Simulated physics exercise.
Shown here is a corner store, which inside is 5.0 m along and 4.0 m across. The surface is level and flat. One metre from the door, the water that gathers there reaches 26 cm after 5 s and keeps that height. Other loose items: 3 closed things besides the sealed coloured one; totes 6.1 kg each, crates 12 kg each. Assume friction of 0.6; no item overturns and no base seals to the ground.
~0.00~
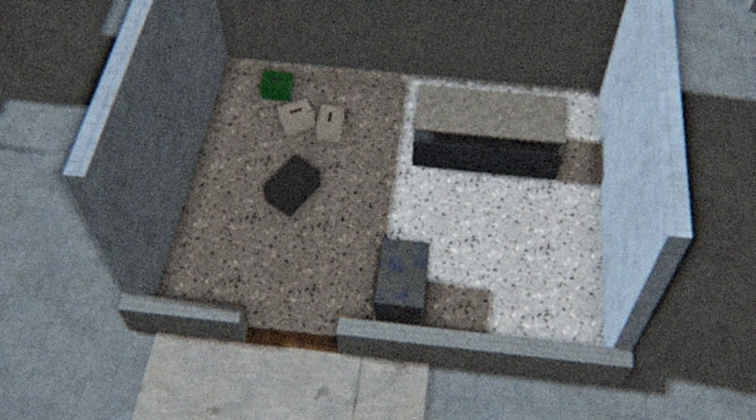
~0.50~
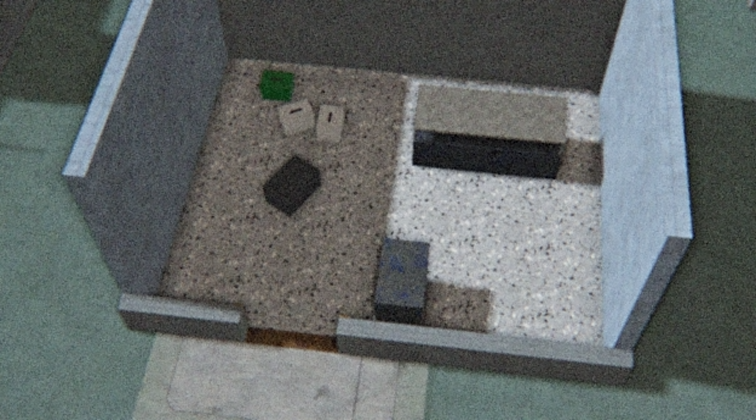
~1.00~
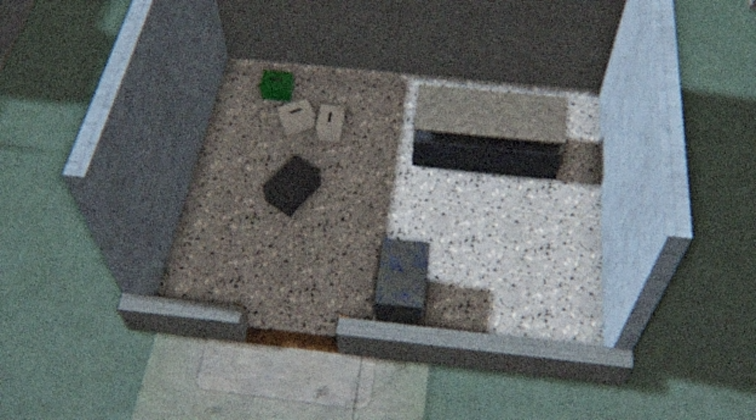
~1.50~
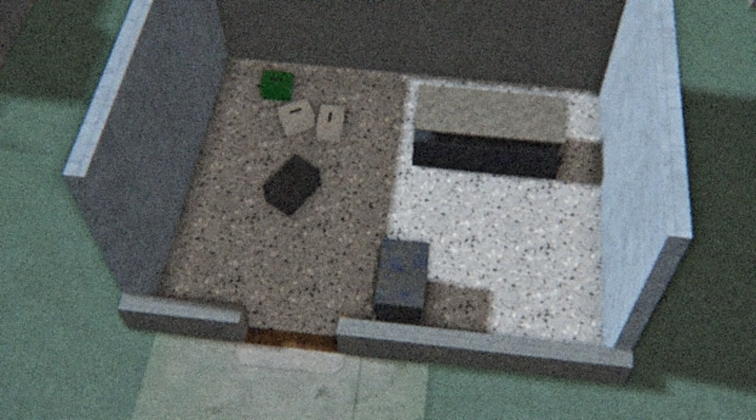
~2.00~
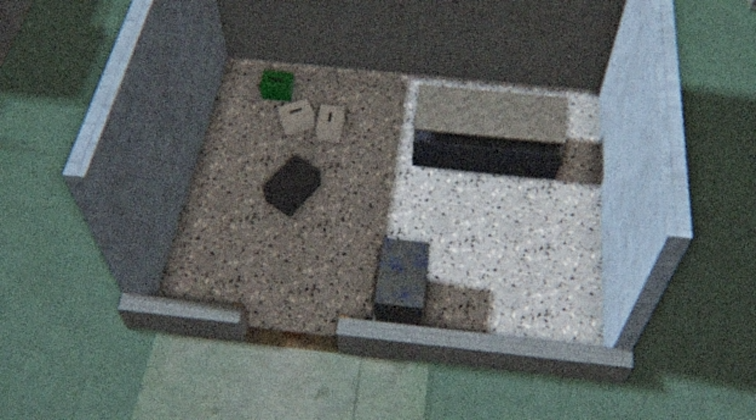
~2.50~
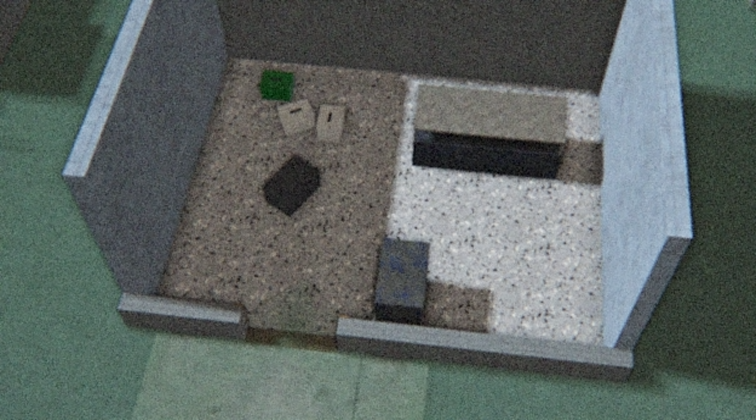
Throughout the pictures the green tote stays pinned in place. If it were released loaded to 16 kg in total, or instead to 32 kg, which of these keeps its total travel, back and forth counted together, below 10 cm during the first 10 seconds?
Looks to me like only the heavy option works.
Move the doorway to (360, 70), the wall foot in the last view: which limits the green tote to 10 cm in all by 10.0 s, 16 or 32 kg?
Result: Lighter option suffices.
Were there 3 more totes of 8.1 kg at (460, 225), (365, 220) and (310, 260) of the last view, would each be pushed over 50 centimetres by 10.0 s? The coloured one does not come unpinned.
First: Inside the limit; second: Beyond the limit; third: Beyond the limit.
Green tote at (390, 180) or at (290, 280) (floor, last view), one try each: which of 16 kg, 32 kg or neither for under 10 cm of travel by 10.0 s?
In order: Even the lighter mass works; only the heavier one succeeds.
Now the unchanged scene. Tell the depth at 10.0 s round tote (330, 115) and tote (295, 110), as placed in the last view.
About 11 and 11 cm.
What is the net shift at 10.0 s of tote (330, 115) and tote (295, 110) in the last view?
Respectively 100 and 80 centimetres.
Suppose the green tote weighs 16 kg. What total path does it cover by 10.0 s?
Adding it all up, something like 20 cm.
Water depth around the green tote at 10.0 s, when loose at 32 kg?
About 13 cm.
After 3.5 s the green tote would be 0 cm from its start with 16 kg and 0 cm from its start with 32 kg; 0 cm of water round it then.
After 4.5 s the green tote would be 0 cm from its start with 16 kg and 0 cm from its start with 32 kg; 0 cm of water round it then.
After 7.0 s the green tote would be 0 cm from its start with 16 kg and 0 cm from its start with 32 kg; 3 cm of water round it then.
After 10.0 s the green tote would be 13 cm from its start with 16 kg and 0 cm from its start with 32 kg; 13 cm of water round it then.
